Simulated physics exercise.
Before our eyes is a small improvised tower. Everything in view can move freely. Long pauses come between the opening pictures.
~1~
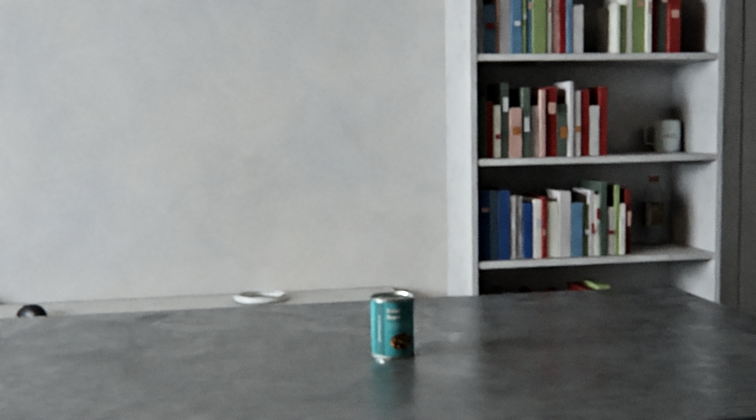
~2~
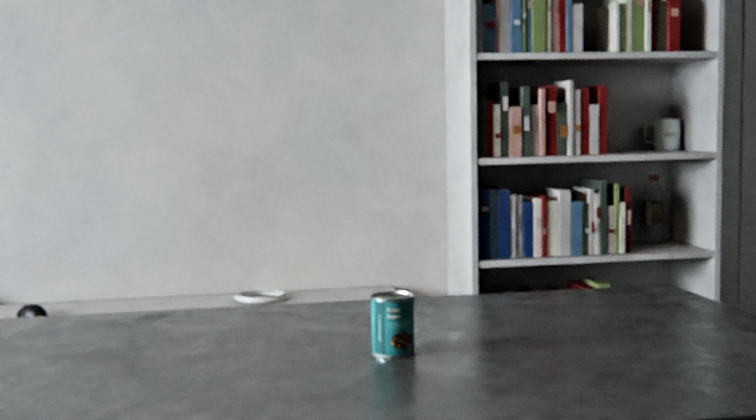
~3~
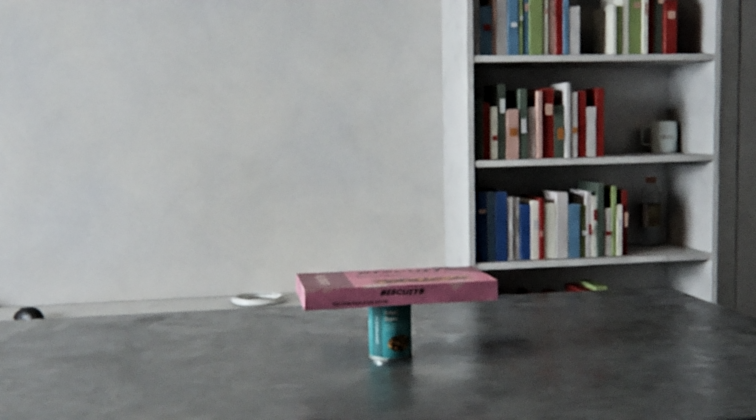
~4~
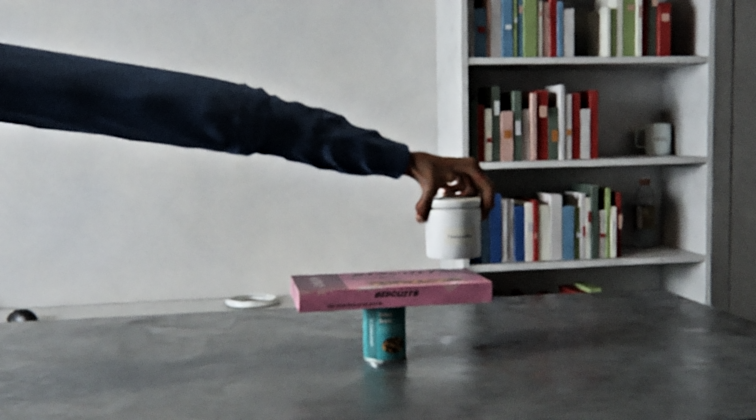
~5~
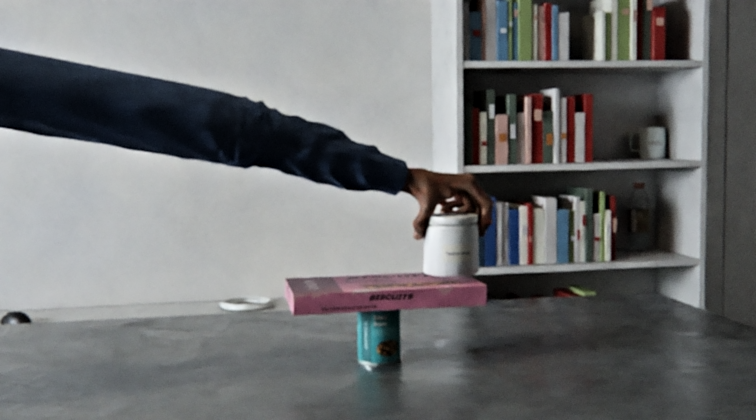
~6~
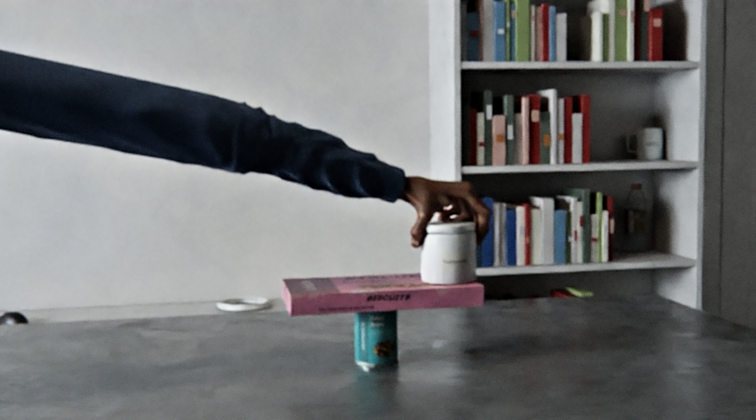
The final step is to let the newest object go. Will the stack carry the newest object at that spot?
It is going to fail to remain upright.
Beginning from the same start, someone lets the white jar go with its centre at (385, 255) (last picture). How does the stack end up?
Well, it survives then.
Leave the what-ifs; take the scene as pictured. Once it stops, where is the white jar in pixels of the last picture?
End position in the final view: Approximately (527, 331).
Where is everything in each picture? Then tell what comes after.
In the first picture, the last thing is not in view yet; turquoise tin (393, 325).
In the second picture, the last thing is not in view yet; turquoise tin (393, 324).
In the third picture, the last thing is not in view yet; turquoise tin (390, 327).
The fourth picture shows coming down; white jar (453, 227); turquoise tin (384, 329).
The fifth picture shows coming down; white jar (451, 244); turquoise tin (379, 332).
The sixth picture shows set down, still held; white jar (448, 252); turquoise tin (376, 332).
Then, 0.30 s later than the last frame, white jar now fallen; pink packet tilted by 36°.
Then, 0.50 s later than the last frame, pink packet tilted by 50°.
When it is over, fallen, white jar; moved from the start, pink packet; turquoise tin as before. End places, in pixels of the last picture, white jar near (527, 331). The stack comes apart.
